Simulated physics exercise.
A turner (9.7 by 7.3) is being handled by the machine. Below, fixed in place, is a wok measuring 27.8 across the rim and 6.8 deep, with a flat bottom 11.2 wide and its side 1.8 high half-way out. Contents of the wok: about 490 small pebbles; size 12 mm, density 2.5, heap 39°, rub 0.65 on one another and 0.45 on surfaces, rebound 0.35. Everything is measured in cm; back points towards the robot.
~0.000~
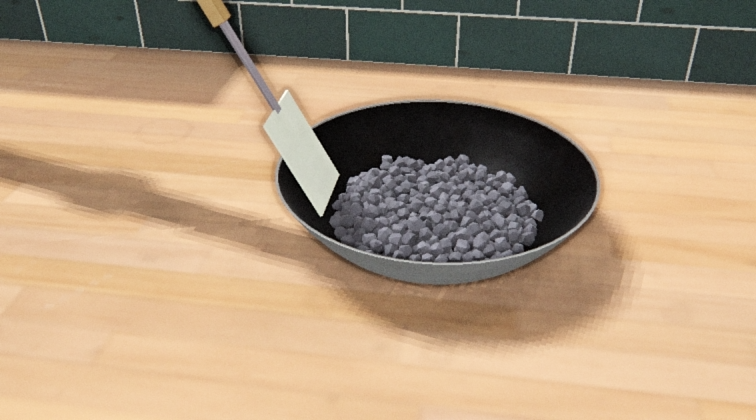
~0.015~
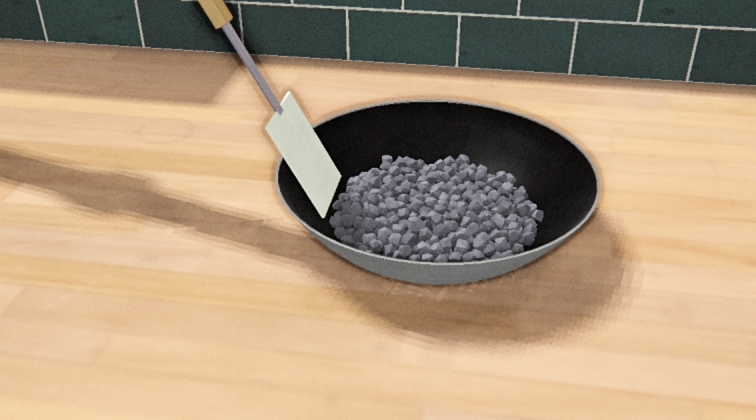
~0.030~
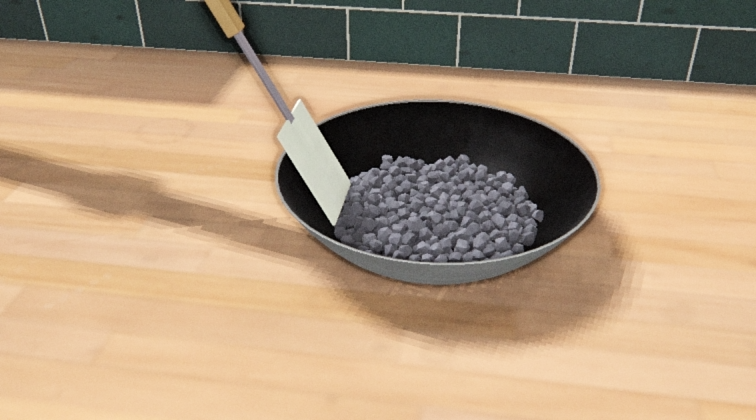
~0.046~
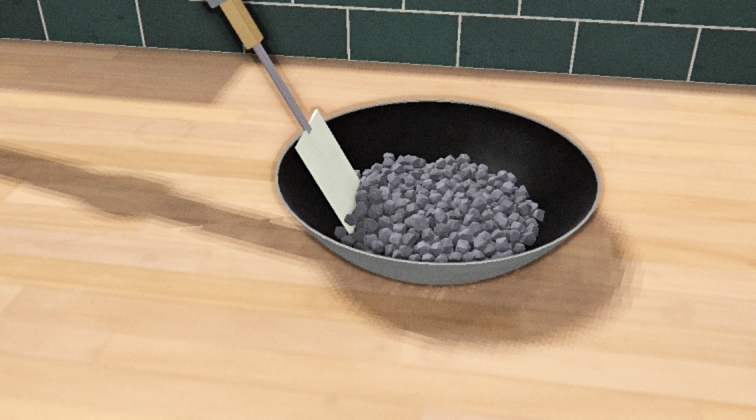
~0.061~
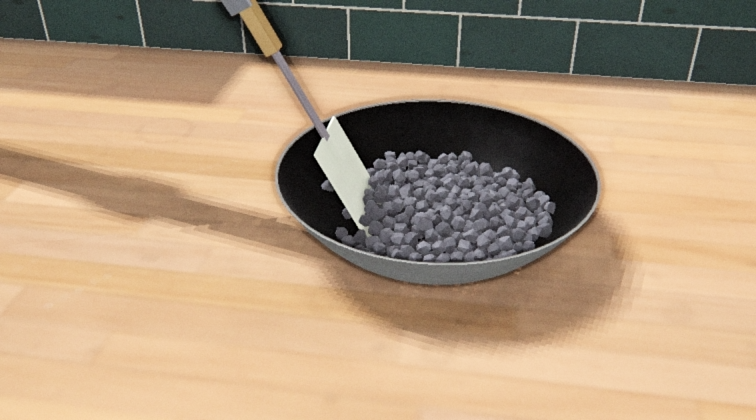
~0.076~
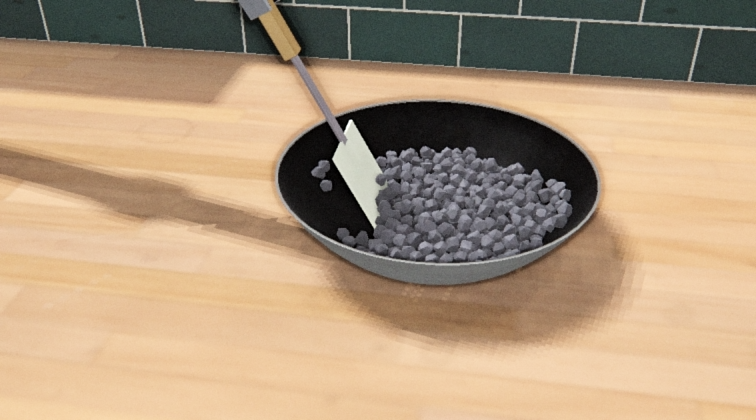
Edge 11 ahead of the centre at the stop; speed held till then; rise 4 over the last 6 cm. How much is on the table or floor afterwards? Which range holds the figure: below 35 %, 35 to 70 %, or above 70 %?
The figure lies within 35 to 70 %.
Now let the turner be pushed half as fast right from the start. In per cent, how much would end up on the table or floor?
Roughly 30 per cent, I'd say.
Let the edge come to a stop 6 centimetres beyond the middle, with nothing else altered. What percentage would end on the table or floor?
It would come to roughly 15 percent.
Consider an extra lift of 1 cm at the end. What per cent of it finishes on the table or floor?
50 %.
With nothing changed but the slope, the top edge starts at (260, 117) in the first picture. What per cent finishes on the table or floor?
Near 45 in a hundred.
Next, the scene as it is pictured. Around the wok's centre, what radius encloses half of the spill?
The answer is around 46 cm.
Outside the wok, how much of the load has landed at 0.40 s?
My estimate is roughly 10 %.
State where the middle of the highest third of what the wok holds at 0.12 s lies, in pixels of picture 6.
I'd put it close to (502, 191) in the last picture.
After 0.12 s, sloping 62°, highest piece 12 above the table; 492 in the wok, 2 on the blade or in flight.
After 0.17 s, sloping 62°, highest piece 17 above the table; 482 in the wok, 12 on the blade or in flight.
After 0.40 s, sloping 62°, highest piece 28 above the table; 267 in the wok, 40 on the table or floor, 187 on the blade or in flight.
After 1.45 s, sloping 62°, highest piece 8 above the table; 267 in the wok, 227 on the table or floor.
In the end, 267 in the wok, 227 on the table or floor. That is 46 % on the table or floor.
